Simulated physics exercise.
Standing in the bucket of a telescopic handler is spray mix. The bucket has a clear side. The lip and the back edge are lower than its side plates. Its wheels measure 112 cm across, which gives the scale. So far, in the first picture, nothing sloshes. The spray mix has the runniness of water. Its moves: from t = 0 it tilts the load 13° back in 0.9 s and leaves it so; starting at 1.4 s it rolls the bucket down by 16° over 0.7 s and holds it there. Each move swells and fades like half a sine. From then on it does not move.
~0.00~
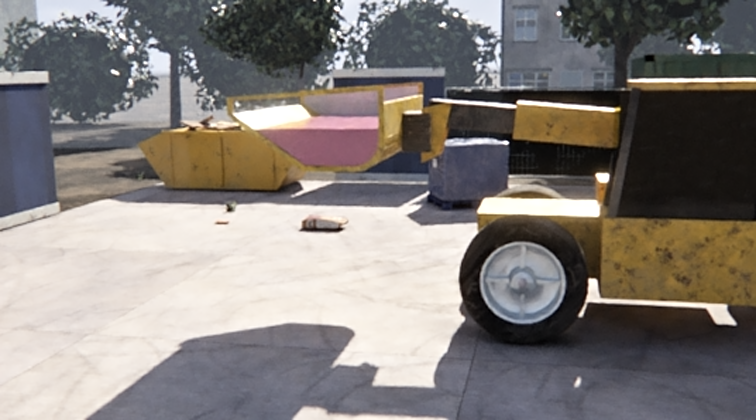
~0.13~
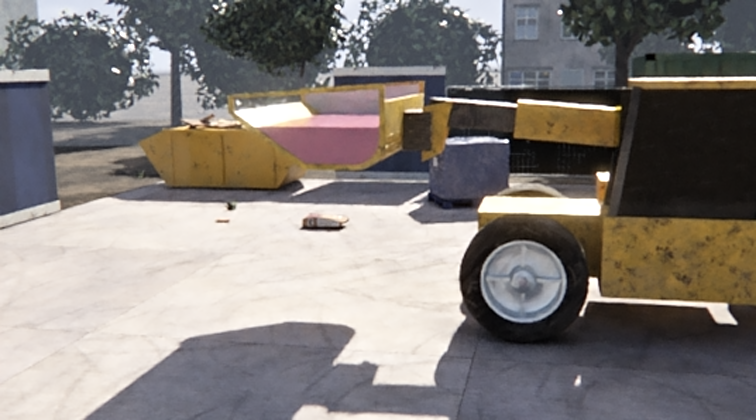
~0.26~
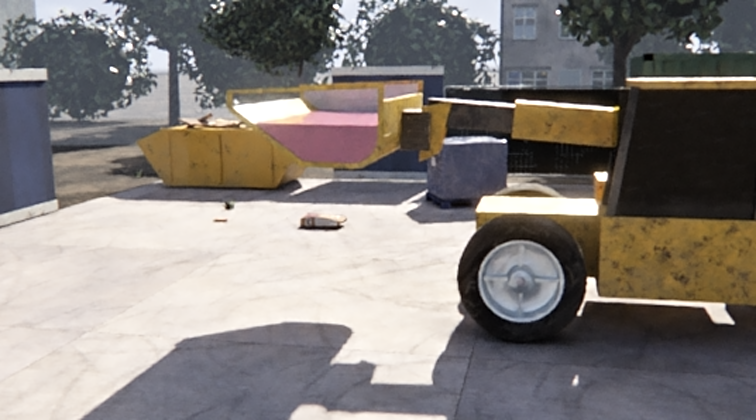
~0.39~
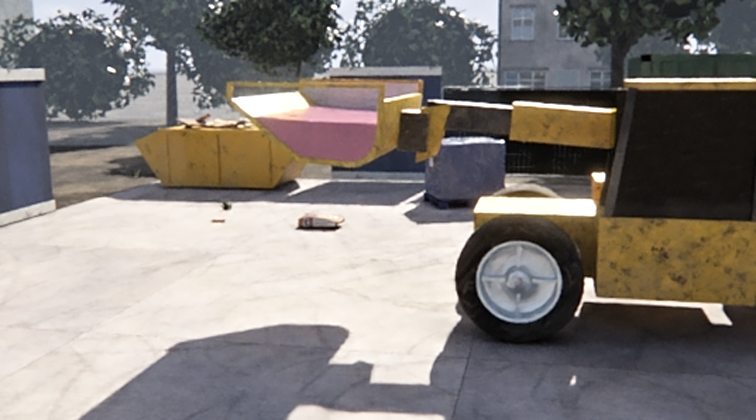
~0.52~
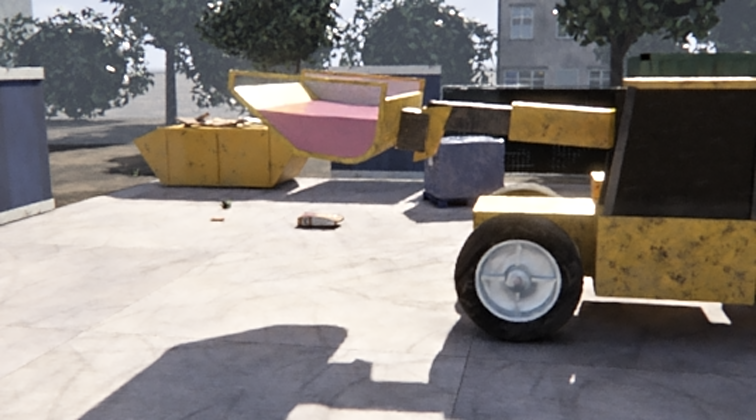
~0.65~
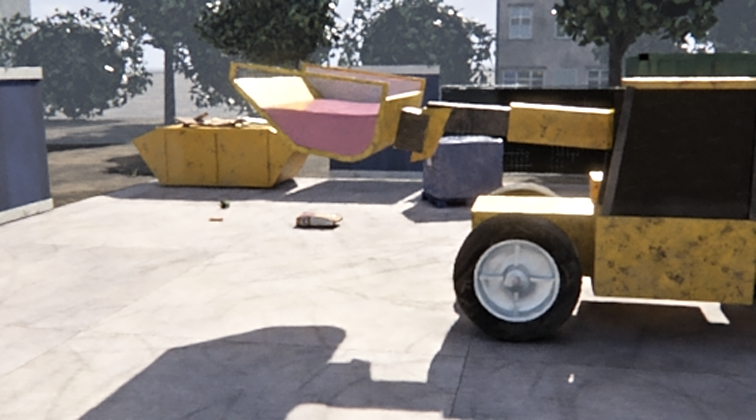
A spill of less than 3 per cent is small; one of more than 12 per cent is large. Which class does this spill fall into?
The spill is small.
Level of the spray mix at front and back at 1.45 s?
The front stands at 28 cm and the back at 44 cm.
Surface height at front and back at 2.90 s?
Level: ~ 34 cm in front; 28 cm behind.
Then, 1.45 s in, the bucket is at 13° back, the surface stands 28 cm on the front, 44 cm on the back; there is no loss.
Then, 2.15 s in, the bucket is at 4° forwards, the surface stands 32 cm on the front, 27 cm on the back; there is no loss.
Then, 2.90 s in, the bucket is at 4° forwards, the surface stands 34 cm on the front, 28 cm on the back; the loss stands at 1 per cent, over the front.
Then, 4.99 s in, the loss stands at 1 per cent, over the front, 4 of 610 litres.
